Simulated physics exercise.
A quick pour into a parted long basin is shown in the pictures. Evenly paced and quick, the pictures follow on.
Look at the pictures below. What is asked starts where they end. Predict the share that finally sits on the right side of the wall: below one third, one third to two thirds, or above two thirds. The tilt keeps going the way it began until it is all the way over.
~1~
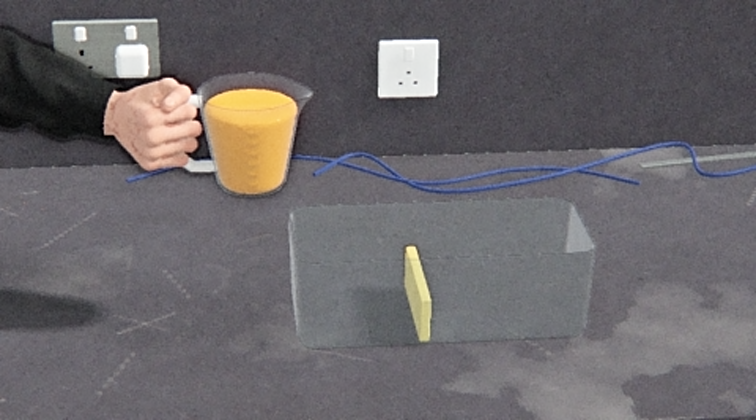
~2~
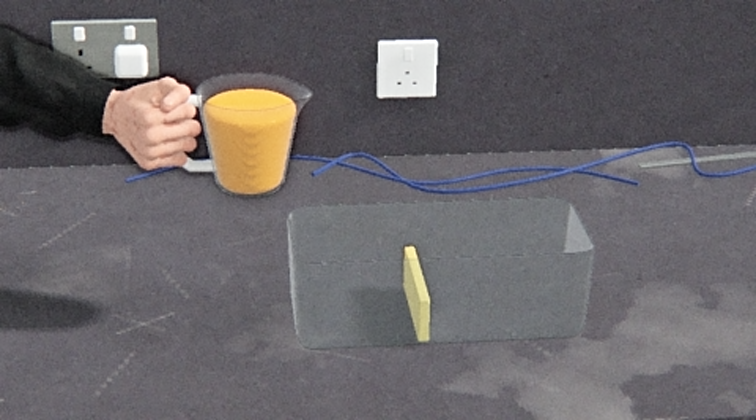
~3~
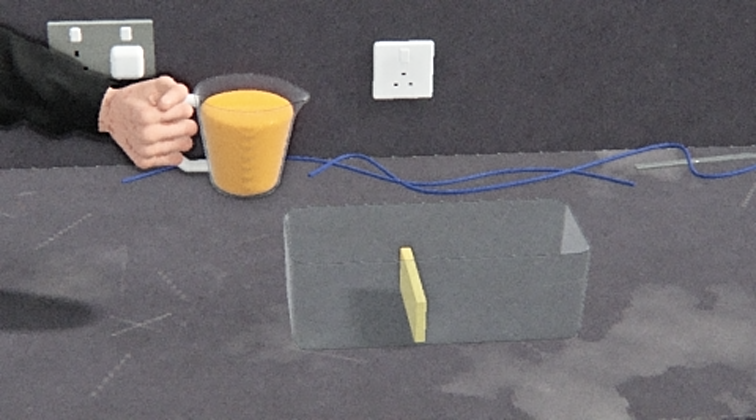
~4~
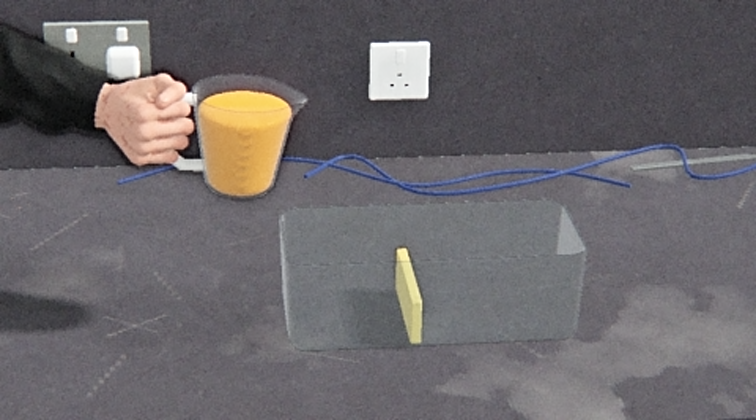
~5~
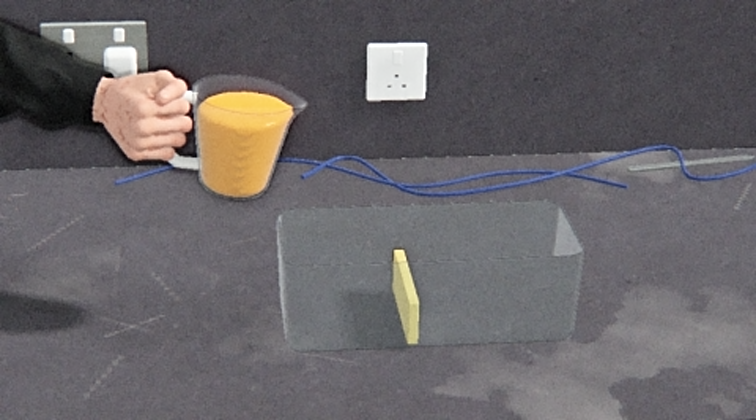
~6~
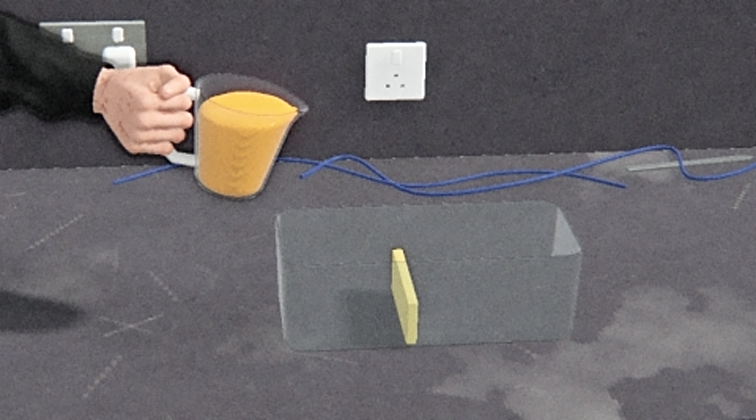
The share right of the wall falls short of one third.
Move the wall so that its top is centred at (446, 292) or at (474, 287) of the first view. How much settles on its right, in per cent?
Roughly 10 per cent first and roughly 10 per cent second.
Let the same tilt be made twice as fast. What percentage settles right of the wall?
About 5 per cent.
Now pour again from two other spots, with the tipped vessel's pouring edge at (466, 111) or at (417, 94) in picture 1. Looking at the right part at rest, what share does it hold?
Close to 100 in a hundred, then close to 100 in a hundred.
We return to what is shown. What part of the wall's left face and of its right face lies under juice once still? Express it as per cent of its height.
I get 50 % for the left and 0 % for the right.
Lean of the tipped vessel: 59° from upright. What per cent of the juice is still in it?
Remaining share, estimated: 75 %.
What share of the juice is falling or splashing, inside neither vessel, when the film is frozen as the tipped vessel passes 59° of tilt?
Roughly 15 percent.
A moment on, the tilt is 59° and 75 per cent is still to pour, 8 is left of the wall and 0 right of it.
Next, the tilt is 89° and 25 per cent is still to pour, 59 is left of the wall and 1 right of it.
Then the tilt is 95° and 2 per cent is still to pour, 93 is left of the wall and 2 right of it.
Later the tilt is 95° and 0 per cent is still to pour, 96 is left of the wall and 2 right of it.
Finally, 96 per cent lies left of the wall, 2 right of it and 1 outside.
